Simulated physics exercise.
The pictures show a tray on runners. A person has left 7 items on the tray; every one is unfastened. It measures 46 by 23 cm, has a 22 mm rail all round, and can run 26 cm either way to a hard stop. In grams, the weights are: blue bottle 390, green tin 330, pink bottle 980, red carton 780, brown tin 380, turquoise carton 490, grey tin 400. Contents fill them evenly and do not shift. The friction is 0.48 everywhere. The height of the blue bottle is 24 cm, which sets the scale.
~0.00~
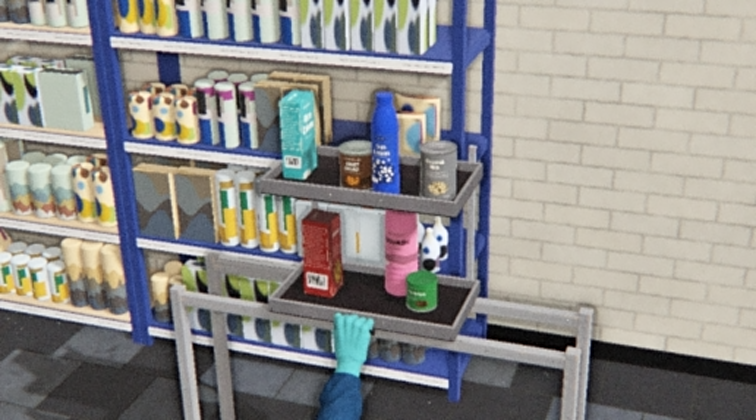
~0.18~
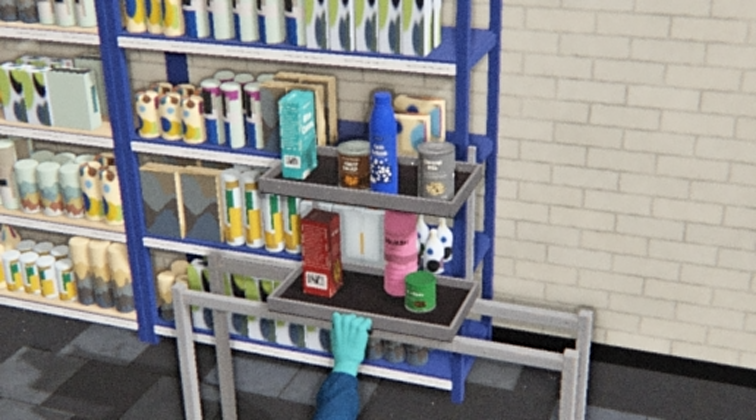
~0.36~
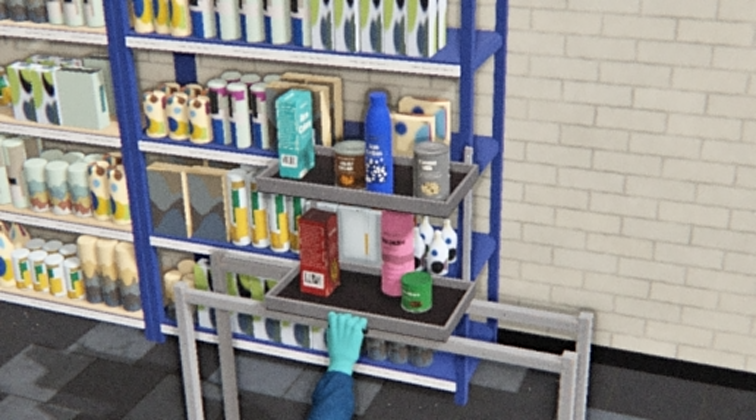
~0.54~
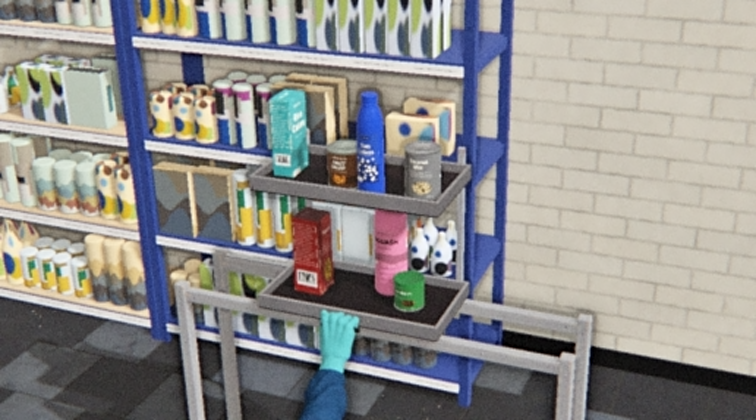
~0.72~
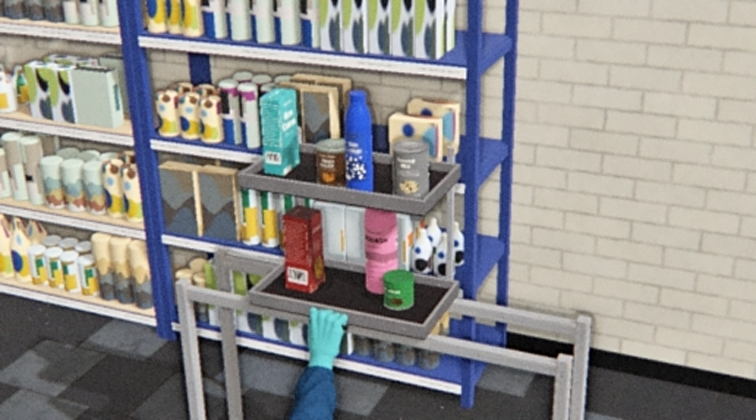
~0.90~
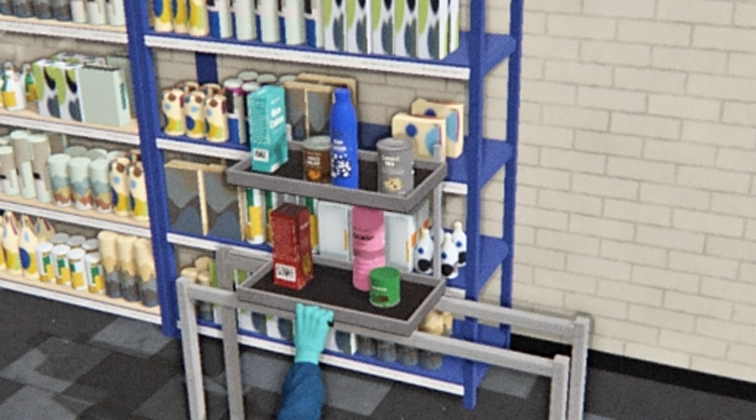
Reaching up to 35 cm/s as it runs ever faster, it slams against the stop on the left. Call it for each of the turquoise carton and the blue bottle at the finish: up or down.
Turquoise carton up, blue bottle up.
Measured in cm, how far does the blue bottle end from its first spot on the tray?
It ends about 0 centimetres from where it started.
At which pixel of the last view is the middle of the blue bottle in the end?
It winds up close to (279, 132).
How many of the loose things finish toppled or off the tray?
Count: 0.
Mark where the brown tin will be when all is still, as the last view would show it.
Its centre ends close to (257, 151) in the last view.
Around 1.60 s, tray moved 26 cm left; turquoise carton at 7° to upright near (205, 119); blue bottle at 6° to upright near (274, 131); pink bottle at 4° to upright.
Around 1.90 s, tray moved 26 cm left; blue bottle at 4° to upright near (282, 132).
Around 2.50 s, tray moved 26 cm left; turquoise carton at 4° to upright near (211, 121).
Finally (3.5 s), all 7 still in place (within 5 cm). In the last view, turquoise carton near (209, 121), blue bottle near (279, 132).
